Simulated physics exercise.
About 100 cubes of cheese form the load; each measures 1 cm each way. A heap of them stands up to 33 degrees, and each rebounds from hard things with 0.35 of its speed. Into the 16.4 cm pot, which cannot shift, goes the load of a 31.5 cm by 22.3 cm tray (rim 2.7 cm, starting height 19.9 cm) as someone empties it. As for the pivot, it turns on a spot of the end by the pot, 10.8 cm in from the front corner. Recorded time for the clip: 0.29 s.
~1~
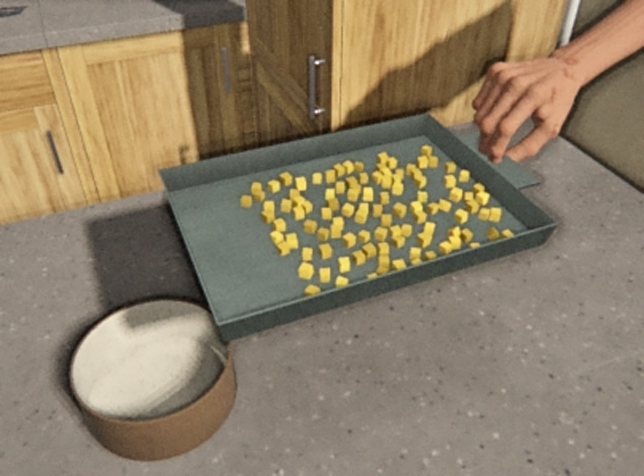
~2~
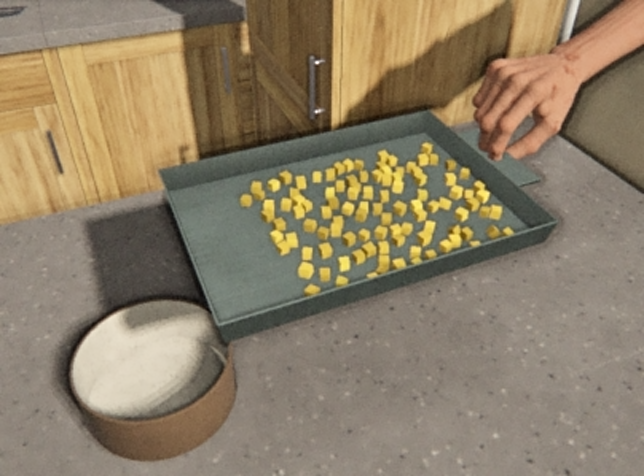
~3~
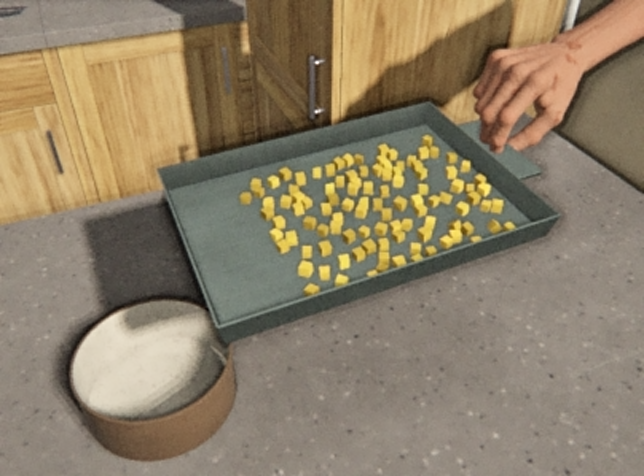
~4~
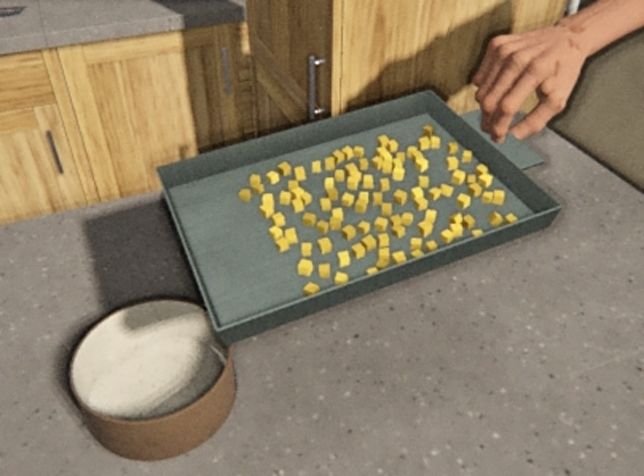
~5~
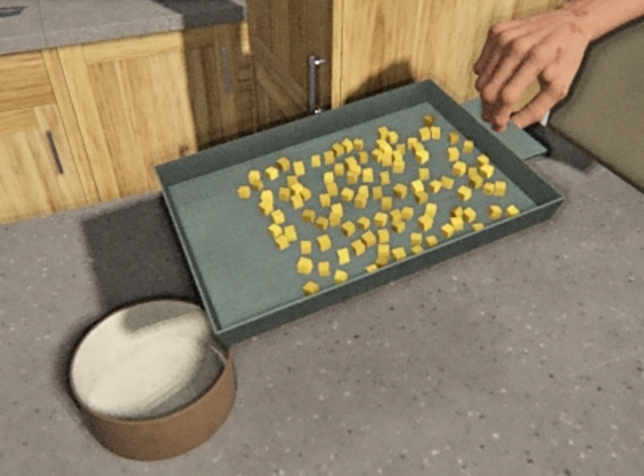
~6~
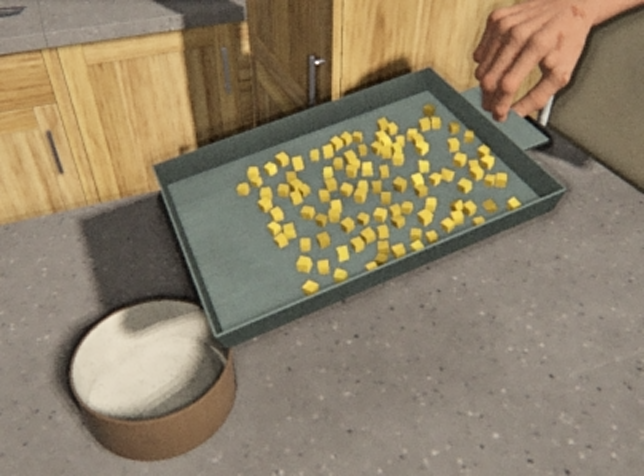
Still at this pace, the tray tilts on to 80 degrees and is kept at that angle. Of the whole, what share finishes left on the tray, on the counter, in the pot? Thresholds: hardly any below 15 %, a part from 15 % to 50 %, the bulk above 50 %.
My prediction: Tray: Expect over half the total, counter: Expect a moderate portion, pot: Expect a minor portion.
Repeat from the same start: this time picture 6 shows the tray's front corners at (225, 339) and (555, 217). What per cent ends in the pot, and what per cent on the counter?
That works out as pot 0 and counter 55.
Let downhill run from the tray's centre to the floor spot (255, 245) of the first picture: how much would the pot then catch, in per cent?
That comes to around 15 per cent.
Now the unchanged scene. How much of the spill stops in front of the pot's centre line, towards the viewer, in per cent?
Some 100 per cent.
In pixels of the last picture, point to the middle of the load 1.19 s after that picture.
By then the middle of the load sits around (231, 319).
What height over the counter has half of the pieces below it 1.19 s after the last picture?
Median height: Approx. 20 cm.
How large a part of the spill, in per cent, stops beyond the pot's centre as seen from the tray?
Share: Around 80 %.
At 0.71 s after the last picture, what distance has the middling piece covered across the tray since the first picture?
About 9 cm.
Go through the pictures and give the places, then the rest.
Tray tilt 0 degrees, front corners at (223, 318) and (550, 222); middle of the pieces at (377, 211); pot at (152, 355), in the first picture.
Tray tilt 1 degrees, front corners at (223, 319) and (551, 219); middle of the pieces at (377, 209), in the second picture.
Tray tilt 3 degrees, front corners at (222, 321) and (552, 213); middle of the pieces at (378, 205), in the third picture.
Tray tilt 5 degrees, front corners at (221, 324) and (554, 205), lowest corner left front; middle of the pieces at (378, 199), in the fourth picture.
Tray tilt 8 degrees, front corners at (221, 326) and (556, 196), lowest corner left front; middle of the pieces at (377, 193), in the fifth picture.
Tray tilt 11 degrees, front corners at (220, 329) and (558, 188), lowest corner left front; middle of the pieces at (377, 187); pot at (152, 355), in the sixth picture.
Then, 0.71 s after the last picture, tilt 43 degrees; the tray holds 100 %, the pot 0 %.
Then, 1.19 s after the last picture, tilt 65 degrees; the tray holds 80 %, the pot 0 %.
Then, 1.73 s after the last picture, tilt 80 degrees; the tray holds 70 %, the pot 0 %.
In the end, tray 70 %, counter 30 %, pot 5 %.
